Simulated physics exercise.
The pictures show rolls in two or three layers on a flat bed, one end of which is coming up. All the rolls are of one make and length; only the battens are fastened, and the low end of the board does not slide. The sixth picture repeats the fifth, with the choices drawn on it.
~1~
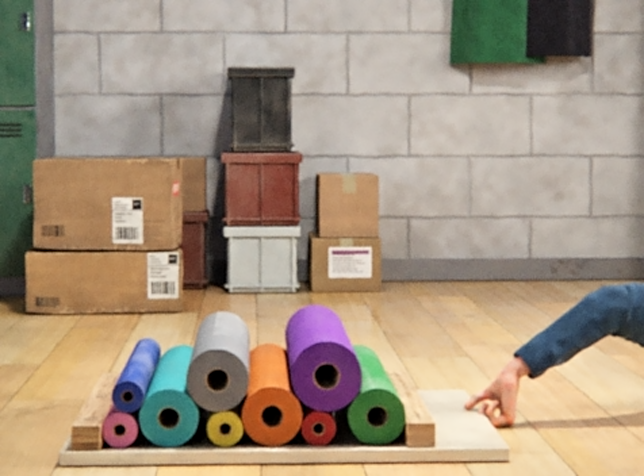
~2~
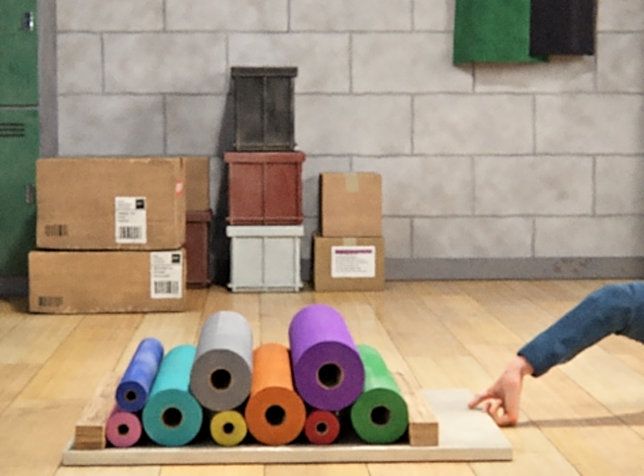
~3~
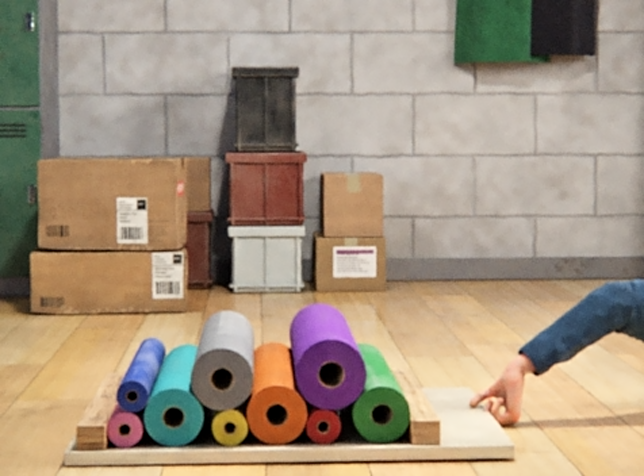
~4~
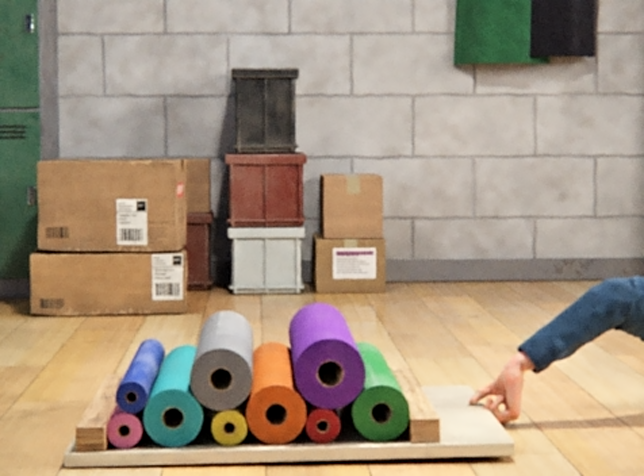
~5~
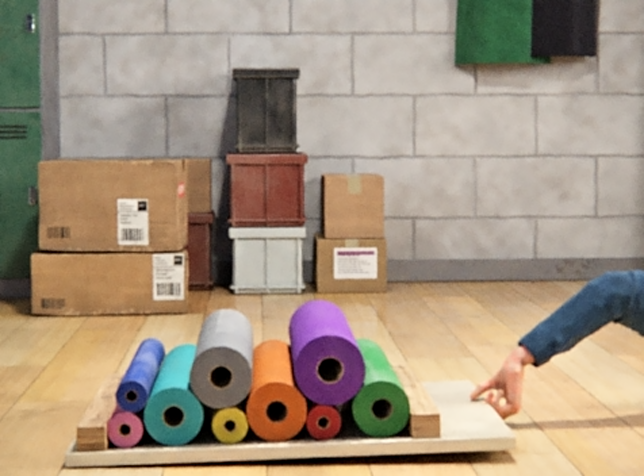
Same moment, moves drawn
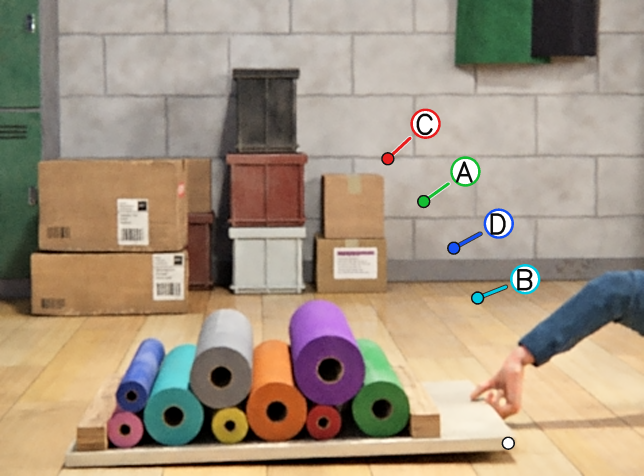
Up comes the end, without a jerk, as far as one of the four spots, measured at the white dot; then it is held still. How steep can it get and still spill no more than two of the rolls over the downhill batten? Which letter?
The answer is mark C.
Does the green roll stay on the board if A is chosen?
Yes, with A.
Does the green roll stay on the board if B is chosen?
Yes, with B.
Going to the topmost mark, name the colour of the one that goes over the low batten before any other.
The blue one.
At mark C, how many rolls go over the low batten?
At C the number is one.
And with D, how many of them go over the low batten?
It comes to one.
On the marked copy, A at (423, 201); B at (478, 298); C at (388, 159); D at (454, 248); the white dot at (508, 443).
Following C. Soon after the start, board at 23°.
Later, board at 43°.
In the end, board at 43°, one over the low batten (blue).
As for the rest, A one over the low batten (blue); B one over the low batten (blue); D one over the low batten (blue).
